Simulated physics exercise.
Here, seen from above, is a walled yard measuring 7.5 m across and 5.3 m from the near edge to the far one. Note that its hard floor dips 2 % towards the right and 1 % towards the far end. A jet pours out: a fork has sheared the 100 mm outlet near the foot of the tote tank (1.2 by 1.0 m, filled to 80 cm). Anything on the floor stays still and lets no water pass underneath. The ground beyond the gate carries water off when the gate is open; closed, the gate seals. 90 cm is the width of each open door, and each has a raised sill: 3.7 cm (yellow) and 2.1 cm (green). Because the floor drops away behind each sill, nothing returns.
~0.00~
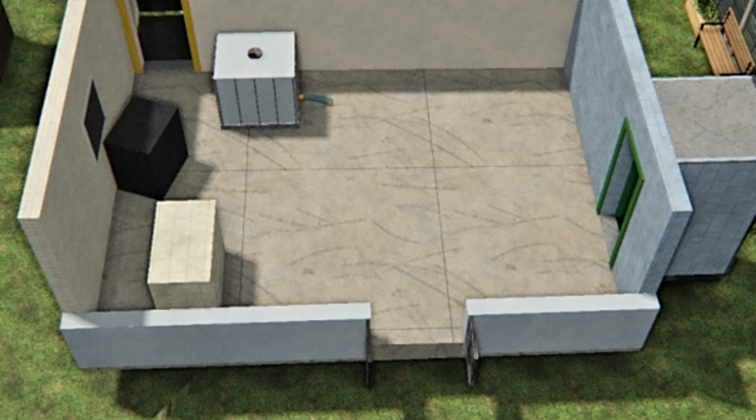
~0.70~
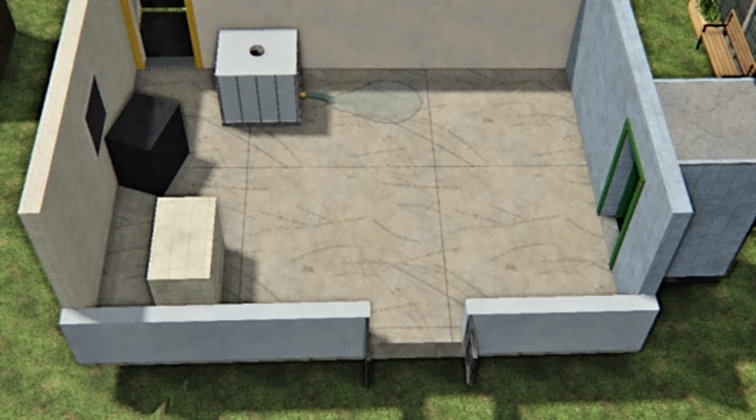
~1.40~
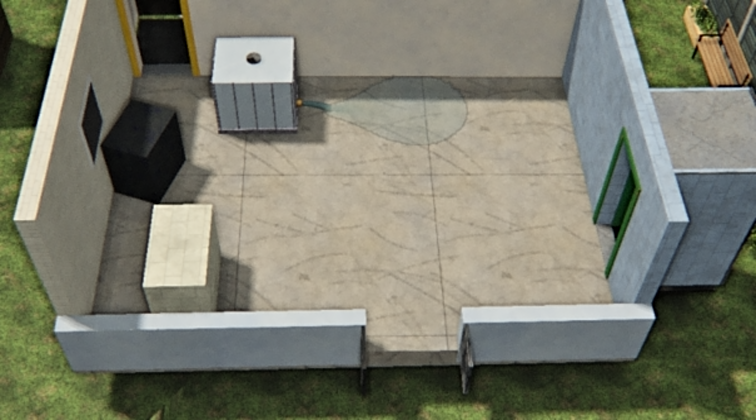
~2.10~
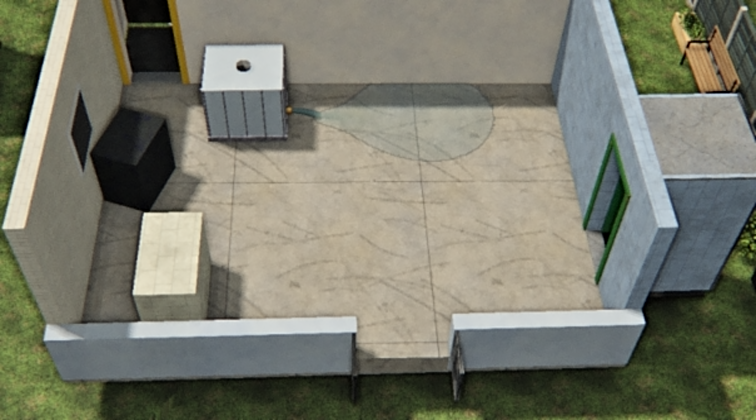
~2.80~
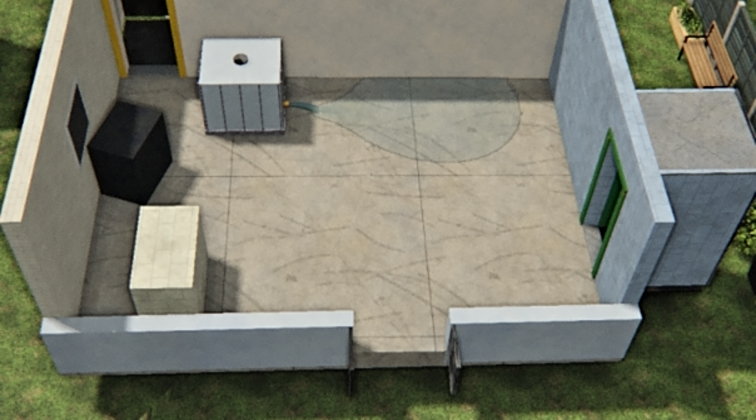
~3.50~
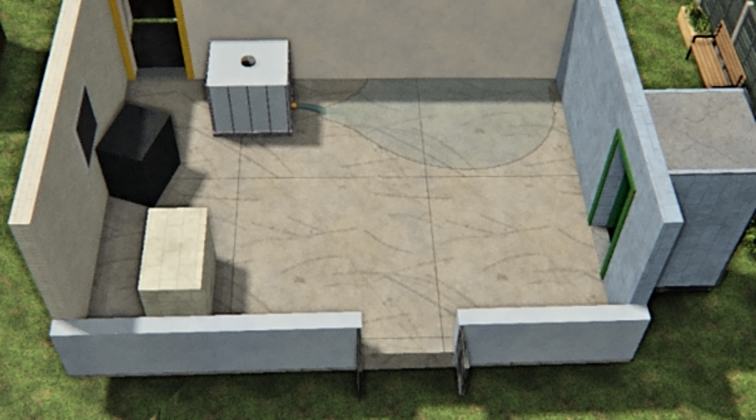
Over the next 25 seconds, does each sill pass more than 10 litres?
Yellow door - no, green door - yes.
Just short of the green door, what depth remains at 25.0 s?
I'd put it at around 4.5 centimetres deep.
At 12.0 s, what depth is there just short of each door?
Depth (cm) - yellow: 0.0, green: 2.5.
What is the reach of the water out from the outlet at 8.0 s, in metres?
About 5.2 metres.
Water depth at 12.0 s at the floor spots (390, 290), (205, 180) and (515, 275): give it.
Depths in the order given: 0.0 cm, 0.0 cm, 0.0 cm.
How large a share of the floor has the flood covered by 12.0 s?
Wet fraction: Around 30 %.
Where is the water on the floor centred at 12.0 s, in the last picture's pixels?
Centre estimate: Near (509, 137).
After 5.0 s water covers 20 % of the floor and is deepest (7 cm) near (551, 81); yellow door not reached, green door not reached.
After 8.0 s water covers 20 % of the floor and is deepest (7 cm) near (551, 81); yellow door not reached, green door not reached.
After 12.0 s water covers 30 % of the floor and is deepest (7 cm) near (552, 88); yellow door not reached, green door 2.5 cm at the sill, 0 L in.
After 16.0 s water covers 35 % of the floor and is deepest (7 cm) near (541, 81); yellow door not reached, green door 3.3 cm at the sill, 2 L in.
After 25.0 s water covers 40 % of the floor and is deepest (8 cm) near (551, 81); yellow door not reached, green door 4.4 cm at the sill, 30 L in.
